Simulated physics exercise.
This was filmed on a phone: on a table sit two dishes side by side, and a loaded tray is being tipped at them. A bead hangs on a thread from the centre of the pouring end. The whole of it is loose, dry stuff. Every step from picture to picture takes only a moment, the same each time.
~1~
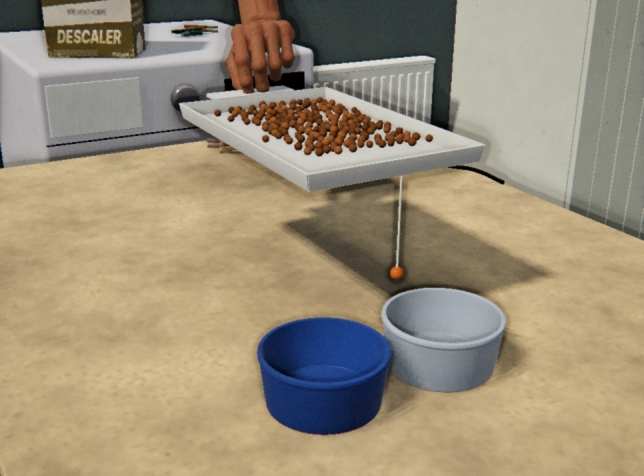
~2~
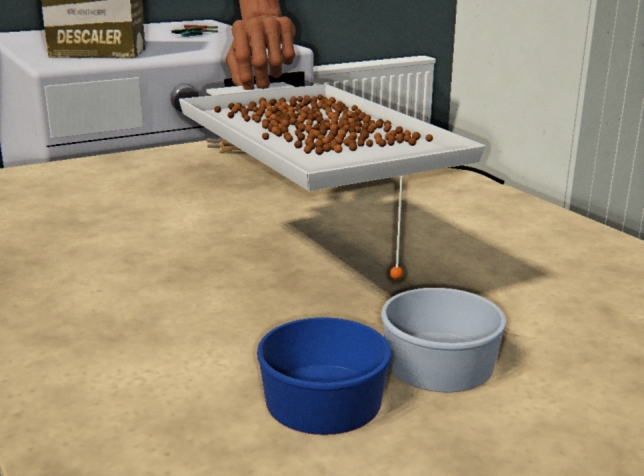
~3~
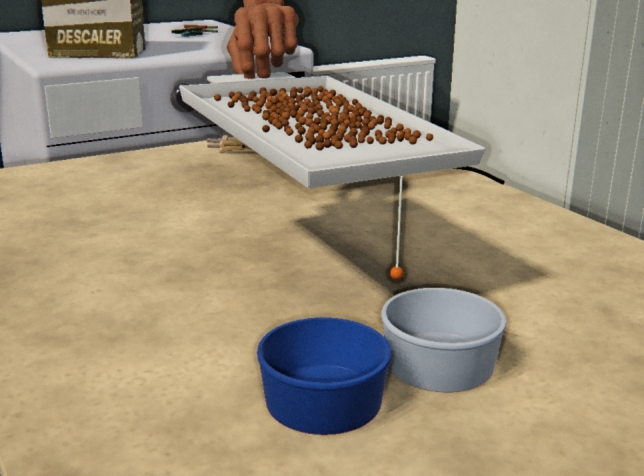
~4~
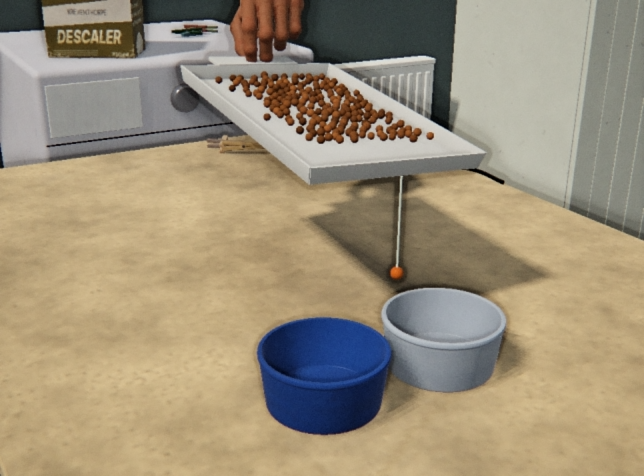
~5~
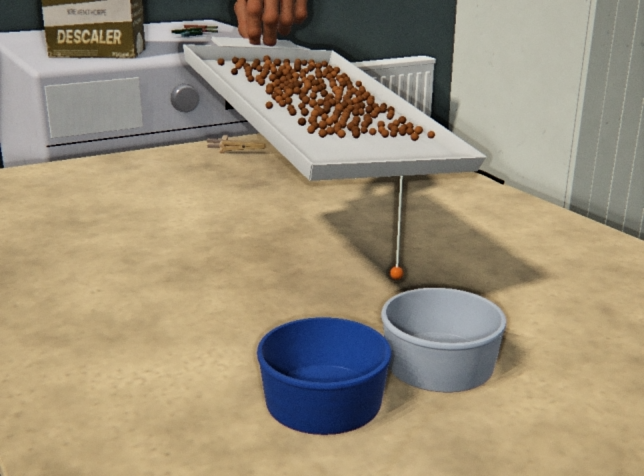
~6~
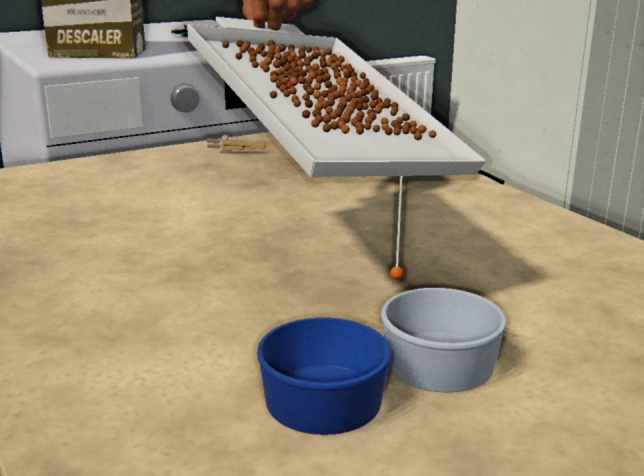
The video shows a hand raising the far end of a white tray of small brown balls, tilting it gradually toward a blue dish and a grey dish, while an orange bead hangs still on a thread beneath the near edge.
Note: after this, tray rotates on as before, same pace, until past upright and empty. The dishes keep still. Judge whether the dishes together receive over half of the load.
They receive under half of it.
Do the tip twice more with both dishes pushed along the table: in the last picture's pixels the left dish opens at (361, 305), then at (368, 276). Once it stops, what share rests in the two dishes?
It works out to 90 percent and then 40 percent.
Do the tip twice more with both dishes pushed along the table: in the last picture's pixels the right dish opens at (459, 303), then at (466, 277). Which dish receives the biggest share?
One: The right-side dish. Two: The right-side dish.
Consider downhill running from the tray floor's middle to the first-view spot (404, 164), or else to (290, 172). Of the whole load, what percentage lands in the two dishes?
I'd expect around 40 in a hundred first and around 20 in a hundred second.
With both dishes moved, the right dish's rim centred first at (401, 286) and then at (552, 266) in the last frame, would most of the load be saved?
For the two tries in order: Not as much as half, exceeding half.
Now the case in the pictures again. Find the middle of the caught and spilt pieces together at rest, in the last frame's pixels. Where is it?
Near pixel (486, 321).
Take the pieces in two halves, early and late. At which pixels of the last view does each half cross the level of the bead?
First roughly (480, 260), then roughly (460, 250).
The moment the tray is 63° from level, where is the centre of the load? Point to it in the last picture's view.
Check around (447, 153) in the last picture.
Just after the last frame, tray tipped steeply; the larger part on the tray; just a few in the right dish; about a tenth outside both; about a tenth in the air.
A moment on, tray tipped past a quarter turn; roughly a third on the tray; about a tenth in the right dish; roughly a quarter outside both; roughly a quarter in the air.
Further on, tray tipped past a quarter turn; about a tenth in the right dish; the larger part outside both.
When it is over, tray tipped past a quarter turn; not one in the left dish; about a tenth in the right dish; the larger part outside both.
